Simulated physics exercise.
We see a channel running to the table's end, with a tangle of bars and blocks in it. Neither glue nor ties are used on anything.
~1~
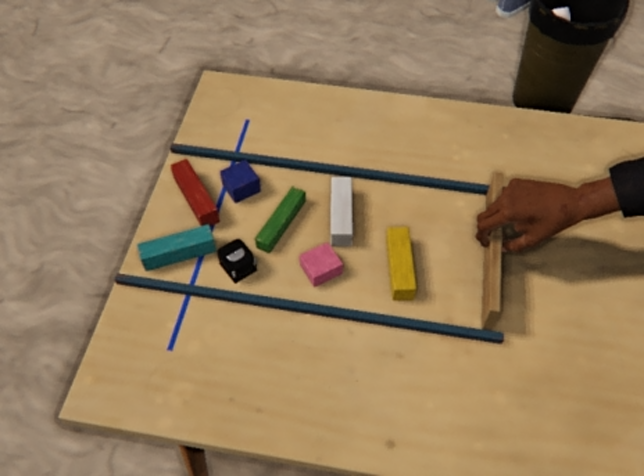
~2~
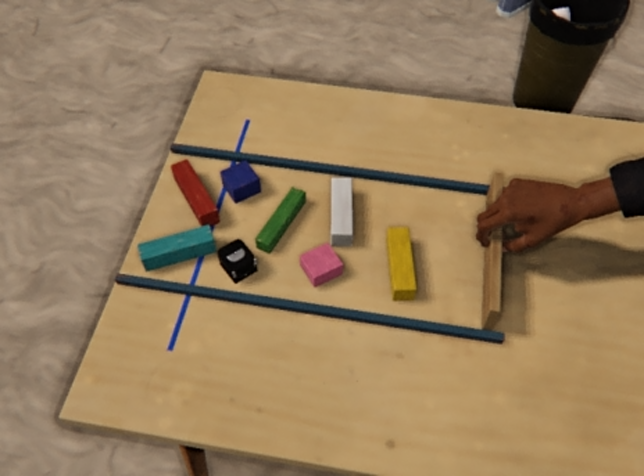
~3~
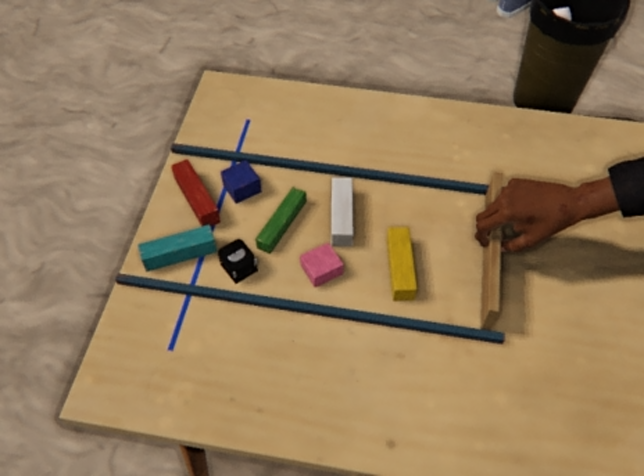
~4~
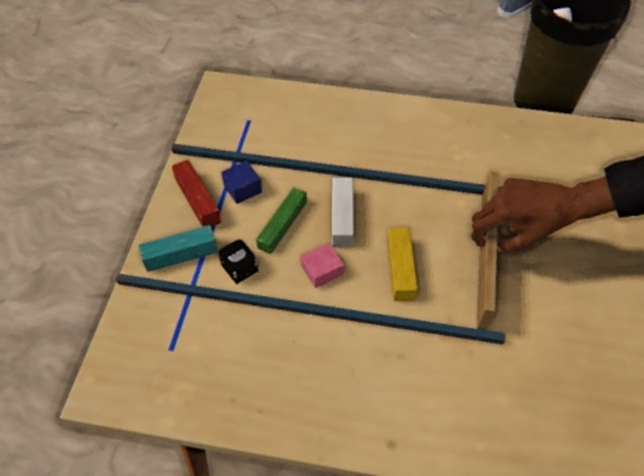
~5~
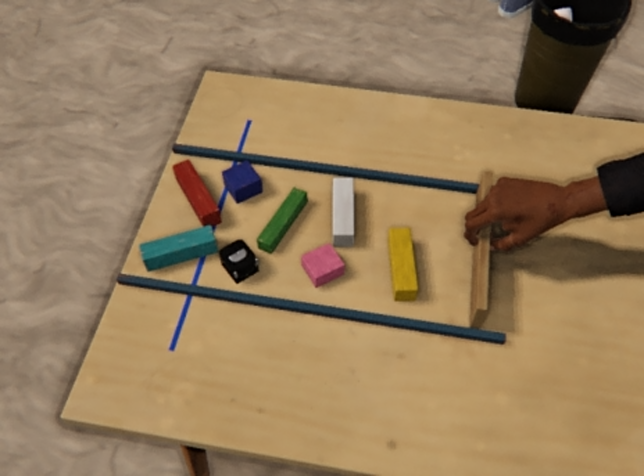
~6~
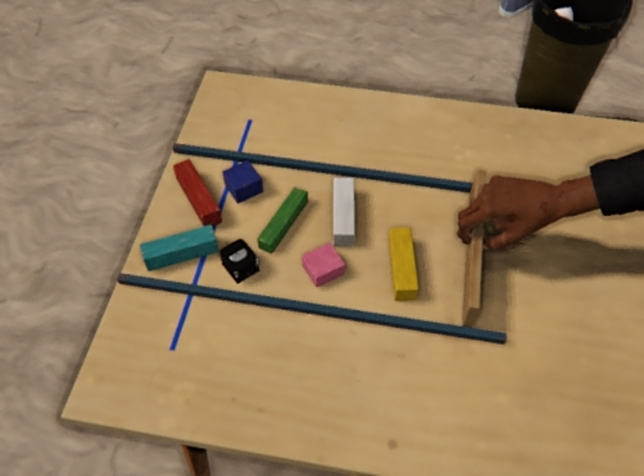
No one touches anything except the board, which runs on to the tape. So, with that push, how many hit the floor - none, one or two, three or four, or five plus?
I'd say one or two.
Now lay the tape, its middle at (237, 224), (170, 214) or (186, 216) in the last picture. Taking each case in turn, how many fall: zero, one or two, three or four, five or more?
Zero; five or over; three to four.
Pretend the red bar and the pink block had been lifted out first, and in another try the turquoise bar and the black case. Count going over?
0, then 1.
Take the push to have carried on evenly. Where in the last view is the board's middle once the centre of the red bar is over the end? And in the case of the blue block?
(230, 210) and (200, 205), roughly.
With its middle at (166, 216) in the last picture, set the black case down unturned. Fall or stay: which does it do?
It topples off.
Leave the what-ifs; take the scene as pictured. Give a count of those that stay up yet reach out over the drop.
The count is 1.
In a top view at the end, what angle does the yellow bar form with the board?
It sits some 0° out of line.
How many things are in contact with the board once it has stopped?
My count gives 2.
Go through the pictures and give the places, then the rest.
The first picture shows red bar (195, 193); turquoise bar (177, 248); blue block (240, 181); board (493, 248); tape (214, 221).
The second picture shows turquoise bar (178, 248); white stick (342, 212).
The third picture shows blue block (241, 182); black case (238, 261).
The fourth picture shows red bar (196, 194); yellow bar (402, 264).
The fifth picture shows turquoise bar (179, 248); pink block (323, 265).
The sixth picture shows red bar (197, 194); turquoise bar (180, 248); blue block (243, 182); board (474, 246); tape (216, 220).
A little later, none off yet; red bar at rest near (197, 194); turquoise bar at rest near (180, 248); blue block at rest near (243, 182).
Next, none off yet; red bar at rest near (197, 194); turquoise bar at rest near (180, 248); blue block moving near (237, 181).
When it is over, the number that fall off is one or two; down, turquoise bar and red bar.
